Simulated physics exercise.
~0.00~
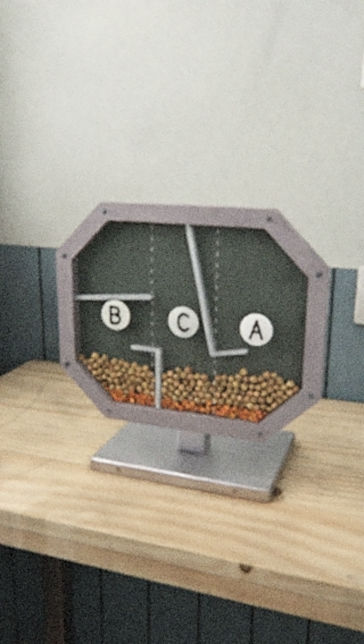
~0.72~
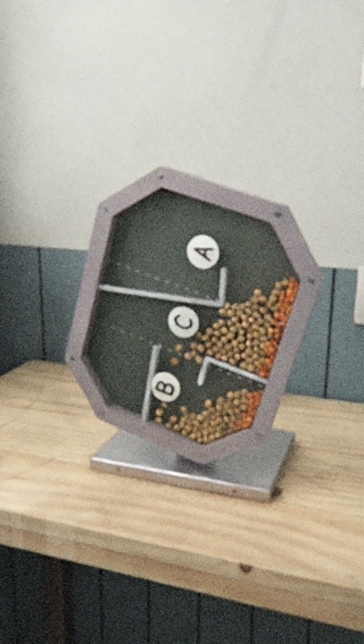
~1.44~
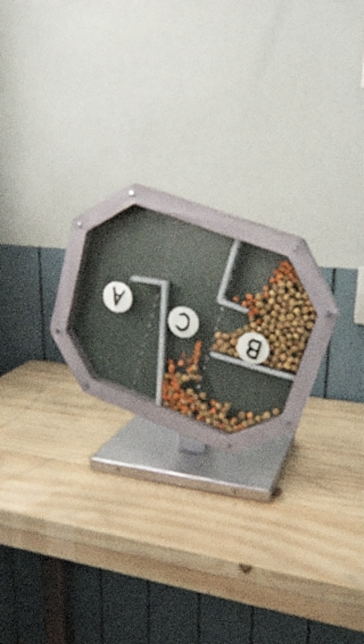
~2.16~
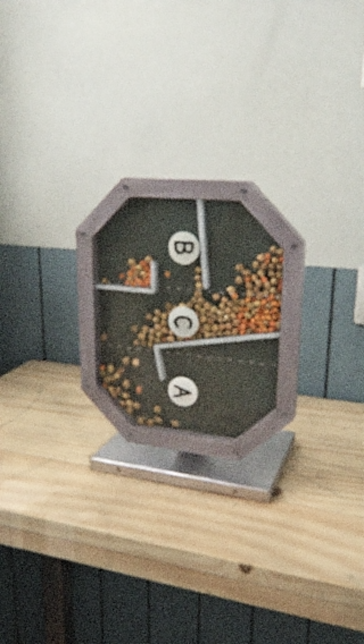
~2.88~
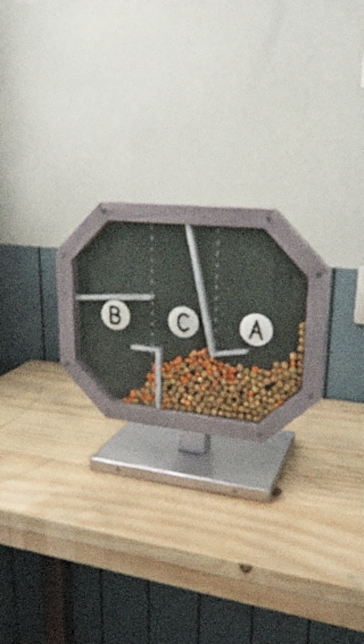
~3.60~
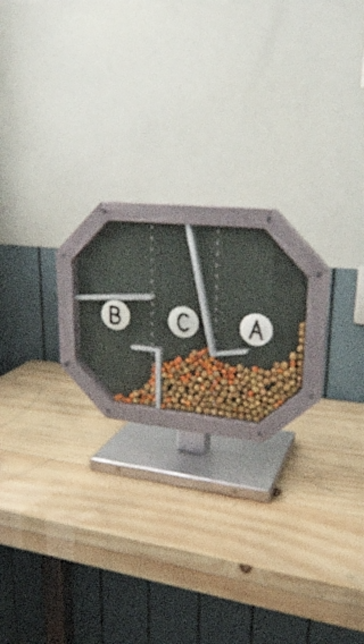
The clip opens on an eight-sided, framed box standing on a wooden table, with tan beads spread along its floor over smaller orange ones, below round labels B, C and A. The box turns anticlockwise onto its side, and the beads slump into heaps at the right and lower right. Turning on until the letters are upside down, it carries many beads up around B while others gather at the bottom. As B comes to the top, beads spill across the middle and down to the lower left. Finally the box stands upright and still, its beads banked highest at the right, with many orange ones showing on top near the middle.
